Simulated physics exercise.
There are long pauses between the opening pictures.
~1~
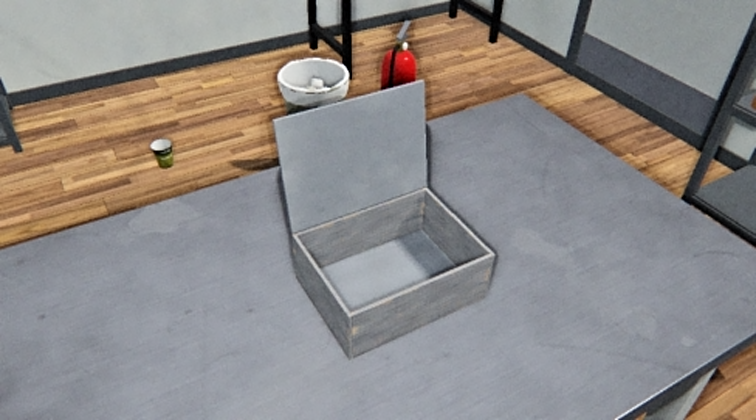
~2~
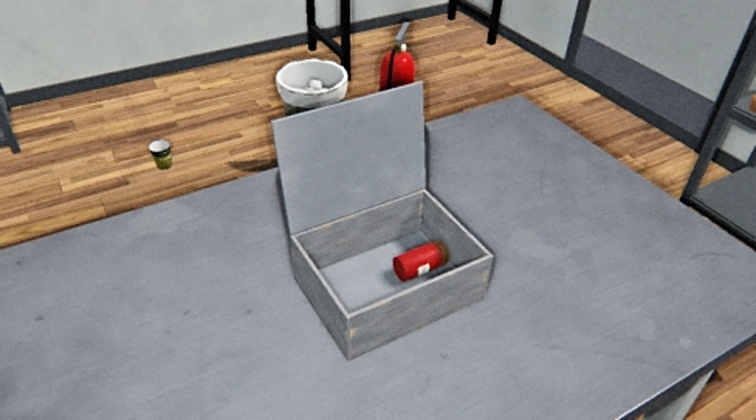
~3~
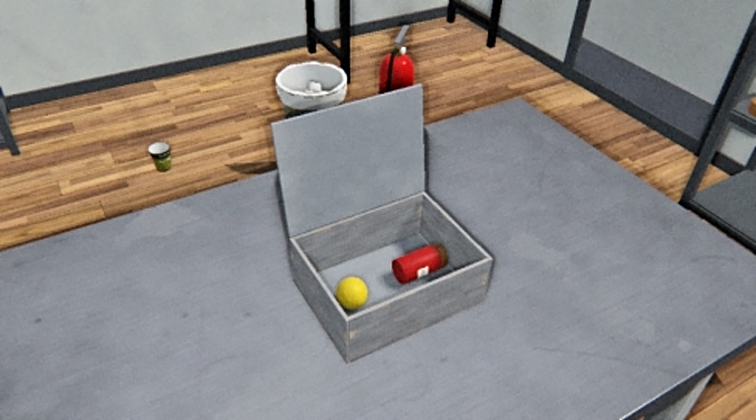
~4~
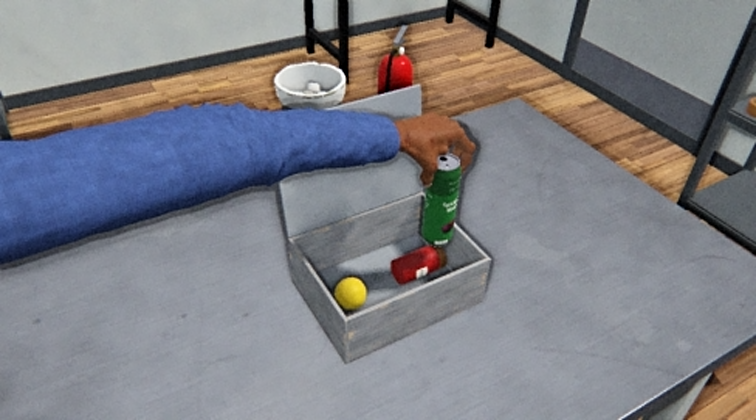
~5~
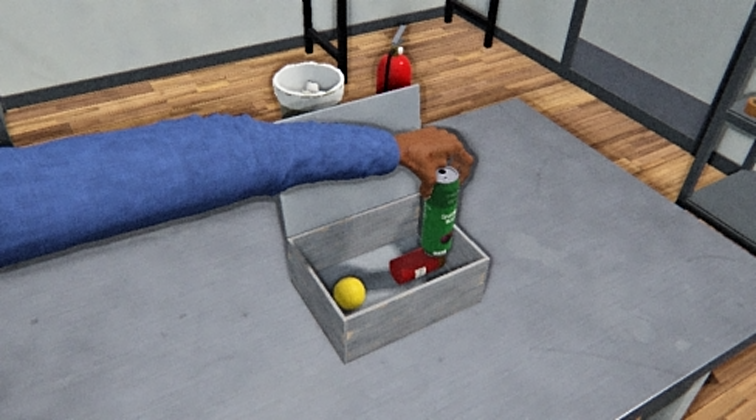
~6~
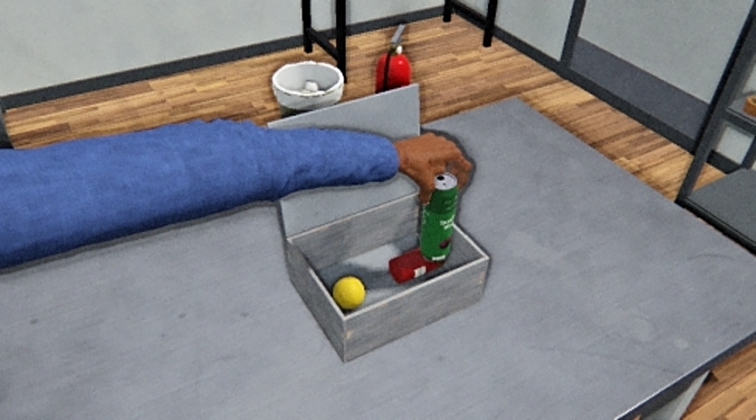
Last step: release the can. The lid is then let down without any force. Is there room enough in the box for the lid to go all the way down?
Gap remains.
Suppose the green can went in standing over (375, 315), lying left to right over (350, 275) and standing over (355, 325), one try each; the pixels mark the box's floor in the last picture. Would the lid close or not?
The first time it is kept open, the next time it goes down completely, and the last time it is kept open.
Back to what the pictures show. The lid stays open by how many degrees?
Near 18°.
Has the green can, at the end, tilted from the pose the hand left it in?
Looking at the last picture, it sits at an angle.
Then, 1.10 s after the last picture, lid starting down; green can tipped 49° from how it was near (446, 250); red shaker rolled about its own width.
Then, 1.70 s after the last picture, lid 50° above the rim; green can tipped 49° from how it was near (446, 250); red shaker rolled about its own width.
At rest, lid 18° above the rim; tipped over in the box, green can; the other 2 in place. Seen from the same camera at the end, green can near (446, 250).
